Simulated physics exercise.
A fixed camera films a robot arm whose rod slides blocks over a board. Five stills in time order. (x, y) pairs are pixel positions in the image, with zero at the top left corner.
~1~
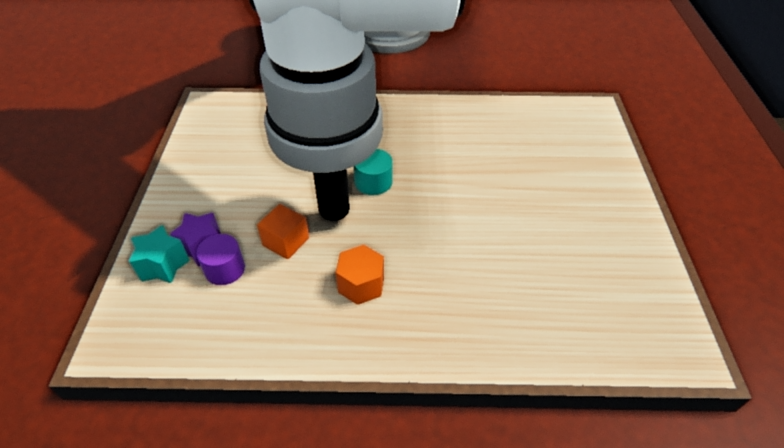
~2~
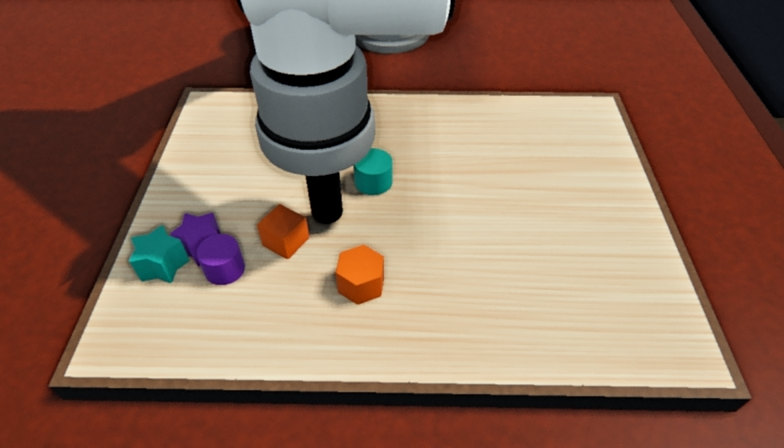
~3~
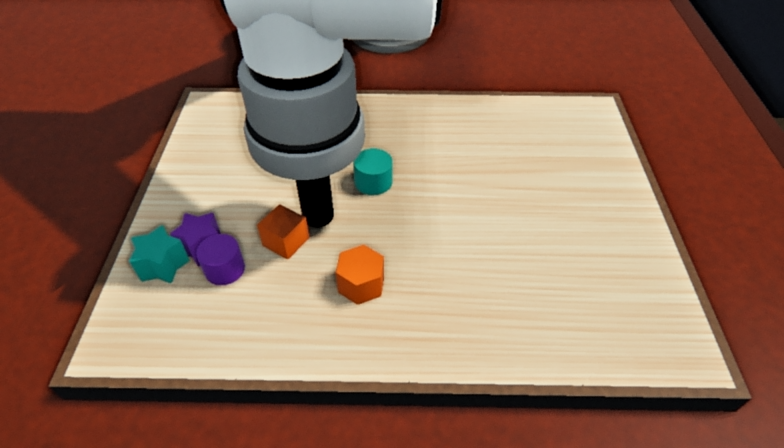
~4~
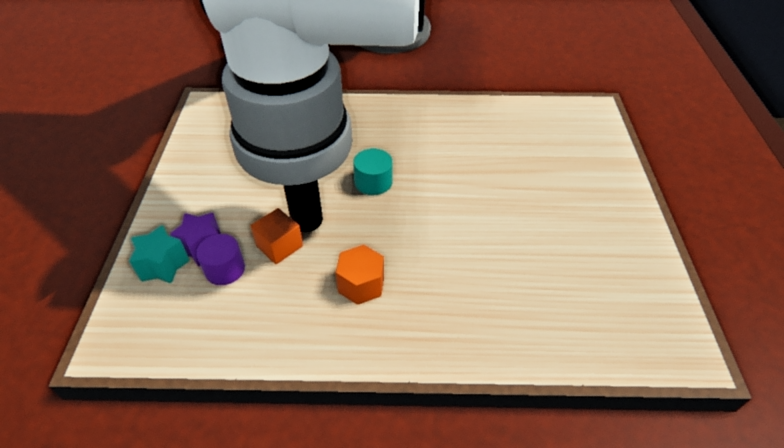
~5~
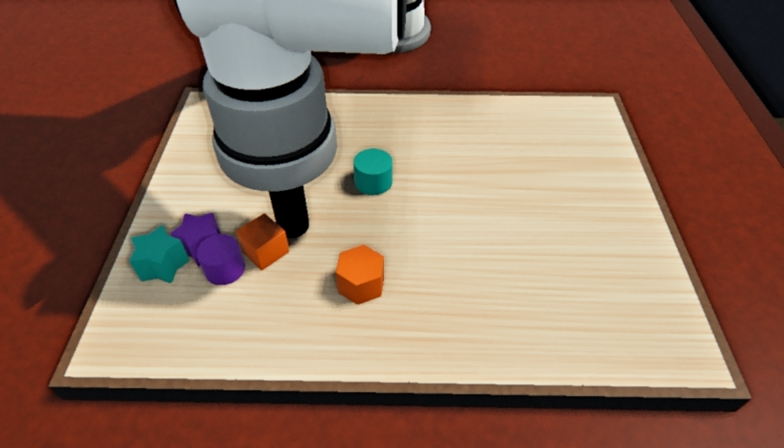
A pale wooden board with a dark rim lies on a reddish surface, seen from above at an angle by a still camera. Turquoise and purple stars and a purple cylinder cluster at left, with an orange cube beside them, an orange hexagonal block near the middle and a turquoise cylinder behind. A grey-and-white robot arm moves its black rod slightly left, then pushes the cube a short way toward the purple cylinder.
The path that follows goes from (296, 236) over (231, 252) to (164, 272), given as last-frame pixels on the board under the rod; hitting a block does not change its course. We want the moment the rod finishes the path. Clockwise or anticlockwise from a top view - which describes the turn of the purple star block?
The twist is clockwise.
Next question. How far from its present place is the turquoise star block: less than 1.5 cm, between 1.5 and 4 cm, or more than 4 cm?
Displaced 1.5 to 4 cm.
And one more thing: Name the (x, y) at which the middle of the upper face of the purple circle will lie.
It ends at (141, 317).
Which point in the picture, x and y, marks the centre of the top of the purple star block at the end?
Final place: (161, 223).
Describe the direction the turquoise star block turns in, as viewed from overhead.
From above, it looks like the turquoise star block goes counterclockwise.
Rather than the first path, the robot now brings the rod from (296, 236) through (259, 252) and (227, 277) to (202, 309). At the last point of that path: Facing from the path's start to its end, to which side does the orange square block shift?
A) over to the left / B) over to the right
Correct choice: B.
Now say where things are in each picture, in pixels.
In the first frame, rod tip (334, 211); block tops, turquoise star block (153, 245); purple star block (195, 227); purple circle (217, 249); orange square block (281, 221).
In the second frame, rod (327, 214); blocks unchanged.
In the third frame, rod (318, 217); blocks unchanged.
In the fourth frame, rod (307, 222); orange square block (275, 225).
In the fifth frame, rod (294, 227); turquoise star block (153, 245); purple star block (195, 227); purple circle (217, 249); orange square block (260, 231).
The first path, step by step. One third of the way, rod (250, 237); purple circle (183, 268); orange square block (219, 246).
Two thirds of the way, rod (205, 250); turquoise star block (129, 246), turned 30° anticlockwise; purple star block (174, 225), turned 45° clockwise; purple circle (152, 296); orange square block (184, 266), turned 30° anticlockwise.
At the end, rod (160, 263); turquoise star block (118, 243), turned 65° anticlockwise; purple star block (161, 223), turned 95° clockwise; purple circle (141, 317); orange square block (163, 278), turned 60° anticlockwise.
